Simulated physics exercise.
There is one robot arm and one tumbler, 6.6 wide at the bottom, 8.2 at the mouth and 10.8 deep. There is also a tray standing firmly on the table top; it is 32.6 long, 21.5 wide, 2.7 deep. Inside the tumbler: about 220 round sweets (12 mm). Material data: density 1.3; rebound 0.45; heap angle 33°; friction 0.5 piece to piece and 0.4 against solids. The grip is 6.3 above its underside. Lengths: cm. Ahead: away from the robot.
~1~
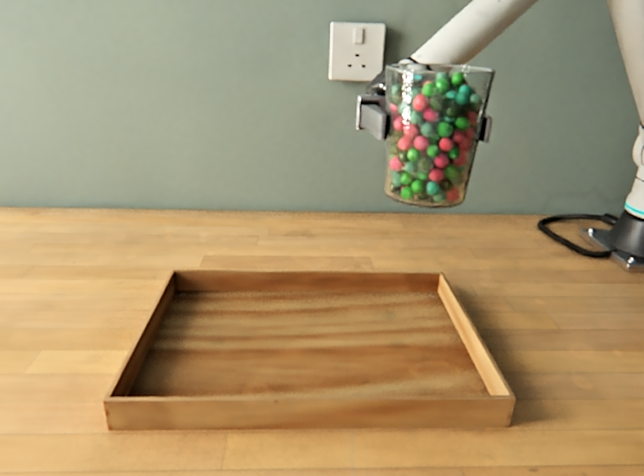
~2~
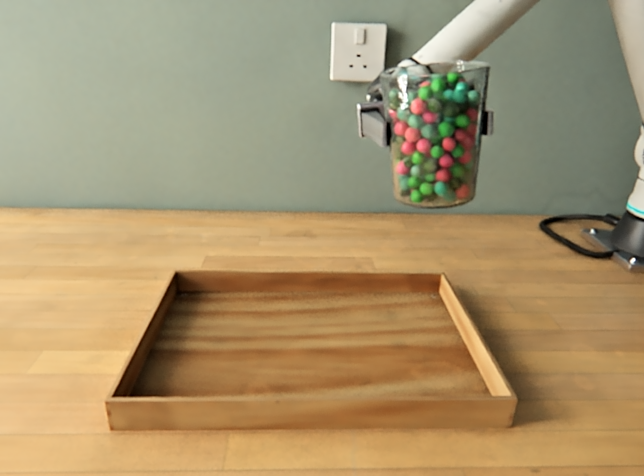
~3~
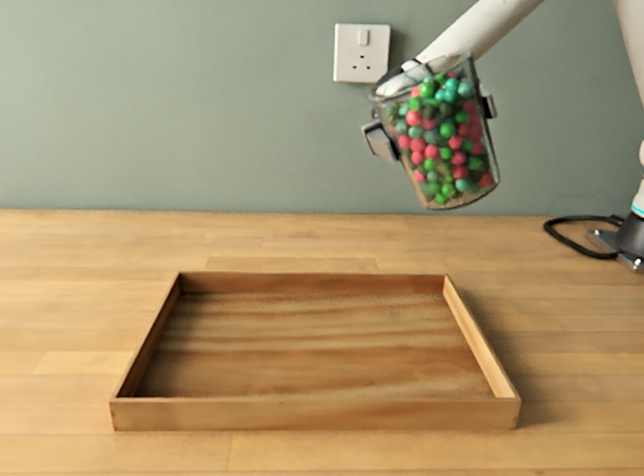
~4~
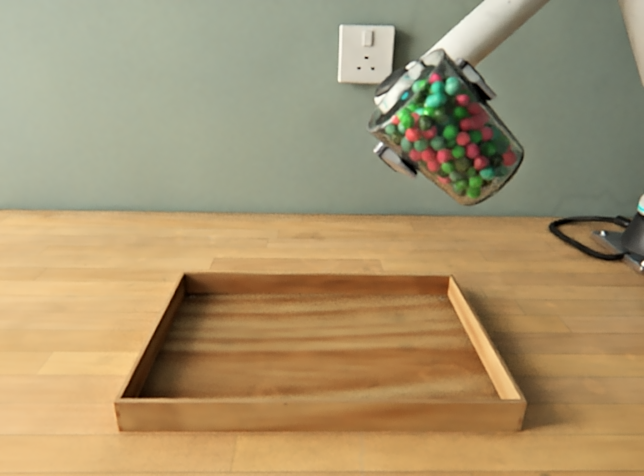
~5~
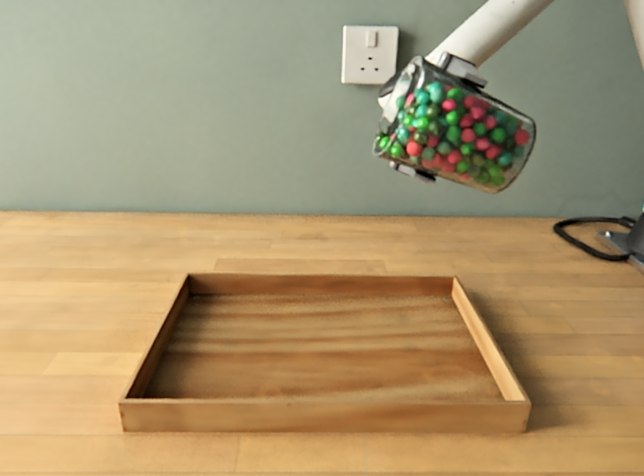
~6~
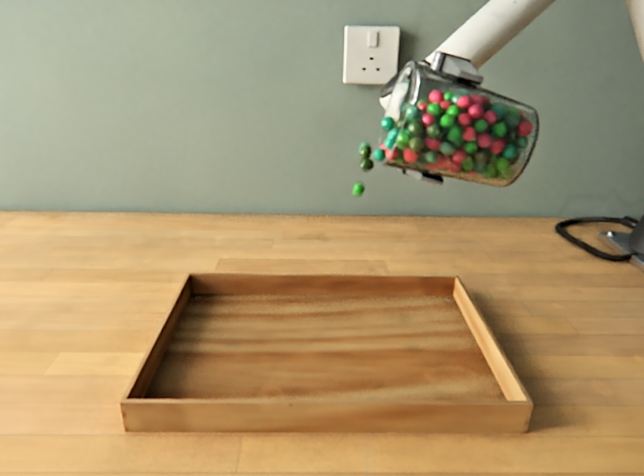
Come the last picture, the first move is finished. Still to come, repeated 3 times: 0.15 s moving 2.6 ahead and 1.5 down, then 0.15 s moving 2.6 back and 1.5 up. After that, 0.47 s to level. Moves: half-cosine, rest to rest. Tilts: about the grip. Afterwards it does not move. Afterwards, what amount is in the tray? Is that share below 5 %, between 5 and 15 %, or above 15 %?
The share is above 15 %.
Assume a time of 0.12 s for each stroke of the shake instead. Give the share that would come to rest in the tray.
Around 30 percent.
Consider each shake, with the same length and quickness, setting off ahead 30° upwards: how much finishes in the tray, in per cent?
About 45 per cent.
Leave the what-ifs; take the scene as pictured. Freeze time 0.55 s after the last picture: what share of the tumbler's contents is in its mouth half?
Some 45 percent is in that half.
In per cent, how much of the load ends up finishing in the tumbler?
Roughly 75 percent.
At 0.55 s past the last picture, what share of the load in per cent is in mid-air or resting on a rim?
I'd reckon close to 6 per cent.
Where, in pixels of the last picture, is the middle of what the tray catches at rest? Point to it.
Near pixel (298, 339).
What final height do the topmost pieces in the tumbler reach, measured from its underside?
Top of the fill: Near 9.5 cm.
Then, 0.55 s after the last picture, tilted 76° forward, highest piece 24 above the table; 178 in the tumbler, 28 in the tray, 12 in flight or on a rim.
Then, 1.10 s after the last picture, tilted 48° forward, highest piece 24 above the table; 164 in the tumbler, 54 in the tray.
Then, 1.57 s after the last picture, level, highest piece 26 above the table; 164 in the tumbler, 54 in the tray.
Then, 2.62 s after the last picture, level, highest piece 26 above the table; 164 in the tumbler, 54 in the tray.
Final count, 164 in the tumbler, 54 in the tray. That is 25 % in the tray.
